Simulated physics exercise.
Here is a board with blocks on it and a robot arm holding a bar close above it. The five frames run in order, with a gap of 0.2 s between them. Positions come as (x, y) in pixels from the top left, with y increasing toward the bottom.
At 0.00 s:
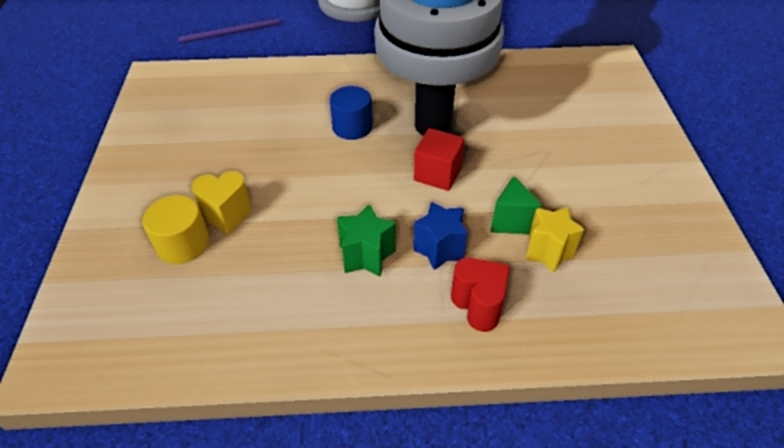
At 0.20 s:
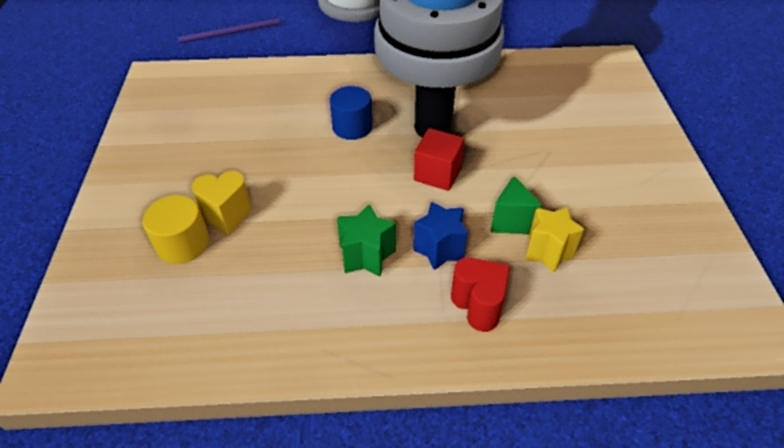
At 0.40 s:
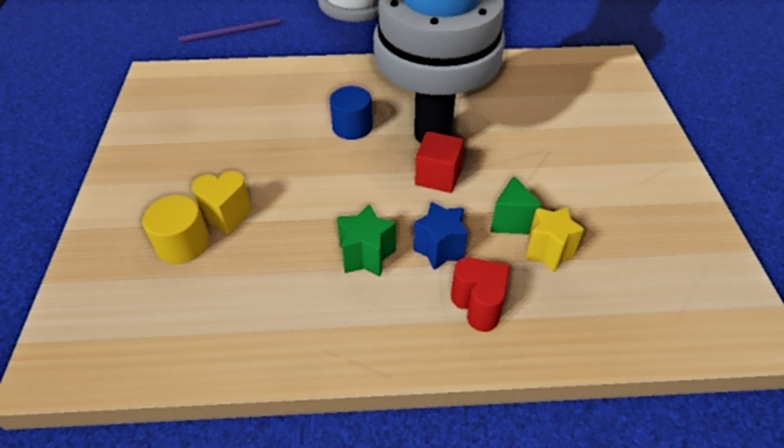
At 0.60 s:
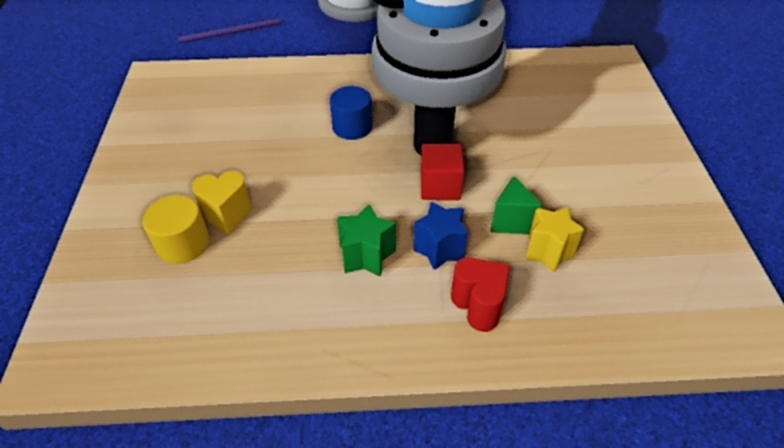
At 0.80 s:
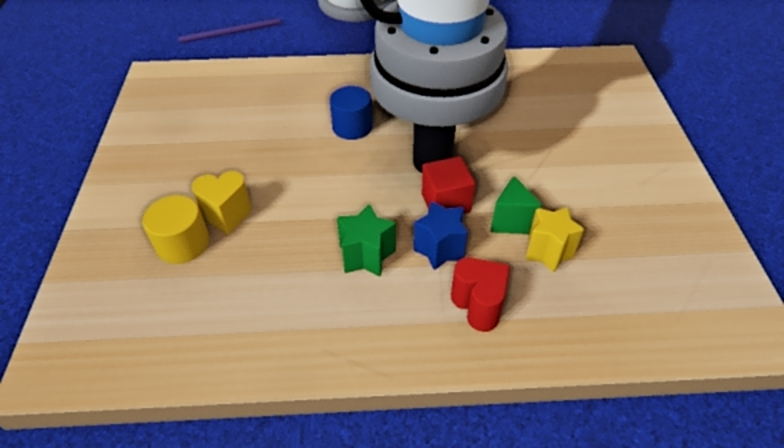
On a wooden board over blue fabric, a robot arm's black bar slowly nudging a red cube toward a blue star block.
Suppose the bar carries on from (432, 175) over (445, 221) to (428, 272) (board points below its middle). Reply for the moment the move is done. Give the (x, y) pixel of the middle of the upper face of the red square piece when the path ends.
Pixel (486, 235).
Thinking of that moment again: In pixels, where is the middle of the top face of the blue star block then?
Expect it around (427, 285).
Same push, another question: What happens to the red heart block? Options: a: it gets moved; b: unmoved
Letter a.
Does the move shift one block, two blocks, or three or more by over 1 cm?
A group of three or more is moved.
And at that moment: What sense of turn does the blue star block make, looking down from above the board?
Seen from above, its turn is clockwise.
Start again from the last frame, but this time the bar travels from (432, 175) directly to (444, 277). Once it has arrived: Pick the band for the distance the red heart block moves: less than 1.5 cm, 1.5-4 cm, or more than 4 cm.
Middling, 1.5 to 4 cm.
What follows on the original path. One third of the way, bar at (444, 194); blue star block at (443, 236), turned 30° clockwise; red square piece at (466, 205).
Two thirds of the way, bar at (442, 227); blue star block at (440, 247), turned 45° clockwise; red square piece at (484, 229), turned 25° anticlockwise.
At the end, bar at (428, 261); green star block unmoved; blue star block at (427, 285), turned 50° clockwise; red square piece at (486, 235), turned 45° anticlockwise; red heart block at (488, 295), turned 50° anticlockwise.
